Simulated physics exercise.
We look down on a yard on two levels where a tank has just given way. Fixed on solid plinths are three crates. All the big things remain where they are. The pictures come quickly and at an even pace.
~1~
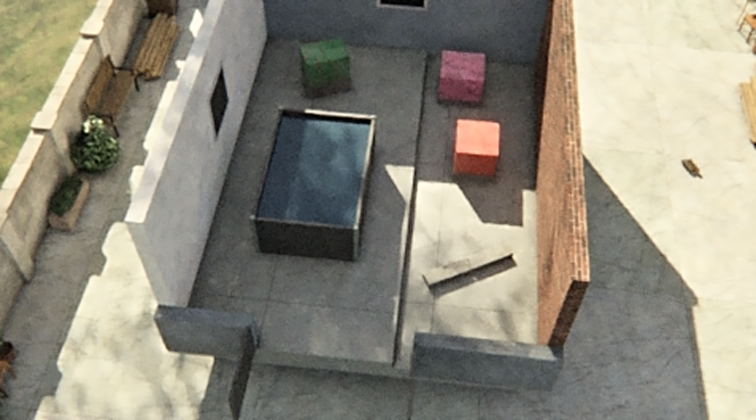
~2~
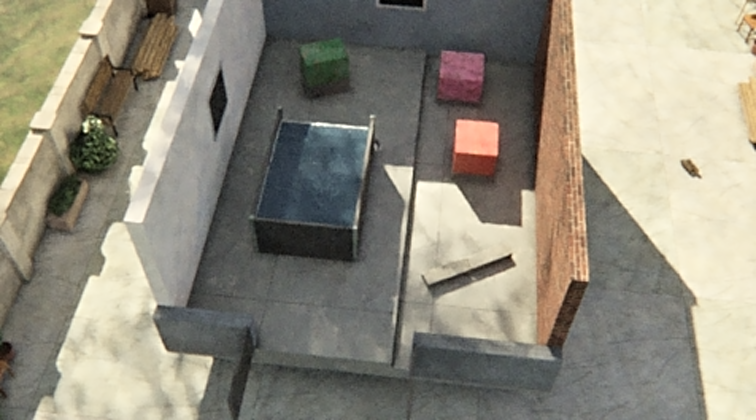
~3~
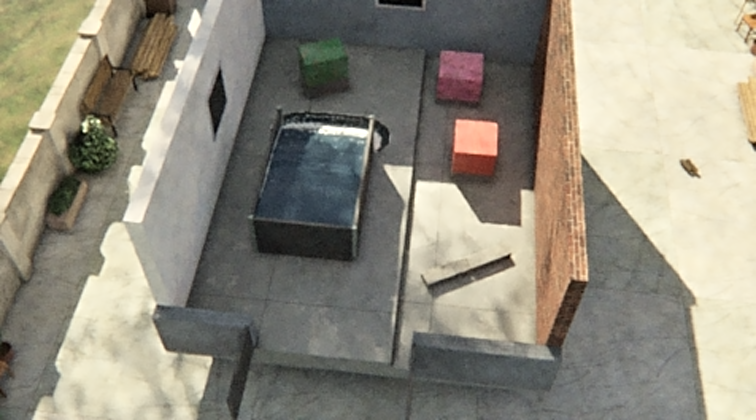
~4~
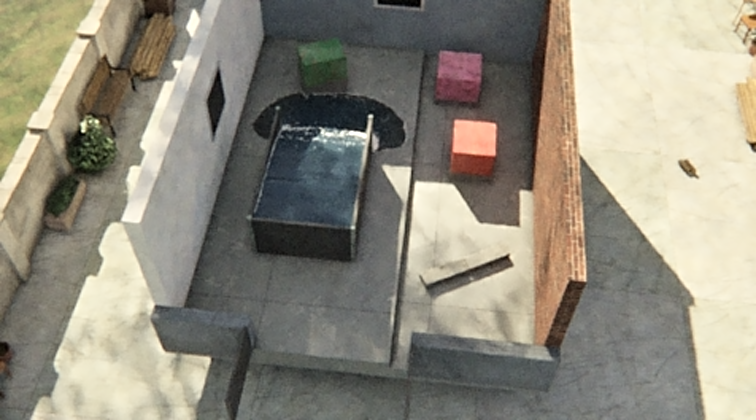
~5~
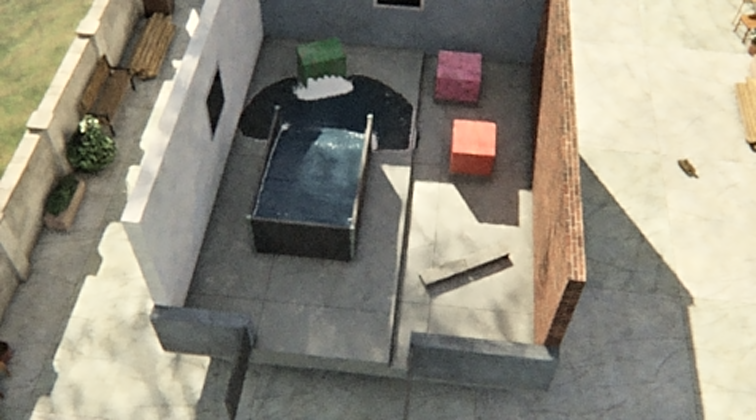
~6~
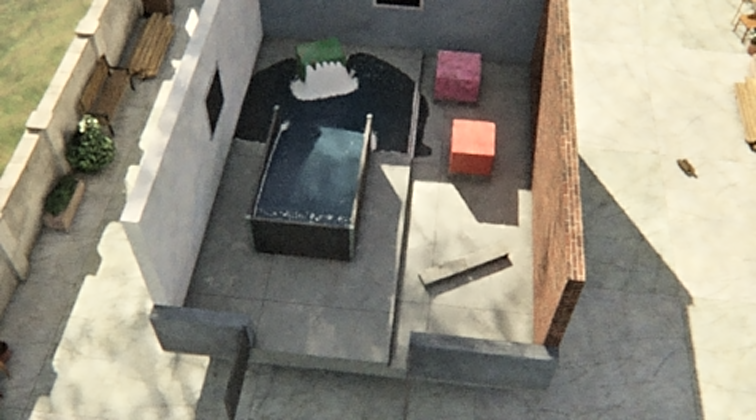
In a walled yard on two levels, dark water pours from the far side of an open rectangular tank, spreads in a widening pool across the paving, and runs around the green block, with white froth in front of it.
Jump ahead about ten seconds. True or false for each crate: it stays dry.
Red crate: False, it gets wet; green crate: False, it gets wet; pink crate: False, it gets wet.
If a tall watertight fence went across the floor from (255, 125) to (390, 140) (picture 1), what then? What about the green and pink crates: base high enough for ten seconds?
First green, which is left alone, then pink, which is left alone.
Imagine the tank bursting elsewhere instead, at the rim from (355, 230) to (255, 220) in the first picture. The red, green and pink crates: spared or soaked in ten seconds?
Note: Red is never reached; green is never reached; pink is never reached.
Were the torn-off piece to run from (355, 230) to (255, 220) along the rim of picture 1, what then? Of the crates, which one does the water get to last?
It's the red one.
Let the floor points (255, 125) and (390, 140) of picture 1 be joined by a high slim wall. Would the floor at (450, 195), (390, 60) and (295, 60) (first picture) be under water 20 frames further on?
Outcome by spot, in order - watered, unwatered, watered.
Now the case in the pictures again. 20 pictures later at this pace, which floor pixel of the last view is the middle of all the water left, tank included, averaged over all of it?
Close to (373, 114).
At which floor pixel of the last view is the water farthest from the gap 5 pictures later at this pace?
Pixel estimate: (461, 61).
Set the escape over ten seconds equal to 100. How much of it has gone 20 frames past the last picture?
I'd say about 0 per cent.
A moment on, water covers 30 % of the floor; the red crate water round its plinth, the green crate water round its plinth, the pink crate water round its plinth.
Next, water covers 35 % of the floor; the red crate water round its plinth, the green crate water round its plinth, the pink crate water round its plinth.
Then, water covers 55 % of the floor; the red crate water round its plinth, the green crate water round its plinth, the pink crate water round its plinth.
Later, water covers 85 % of the floor; the red crate water round its plinth, the green crate water round its plinth, the pink crate water round its plinth.
In the end, water covers 100 % of the floor; the red crate was topped, the green crate was topped, the pink crate was topped.
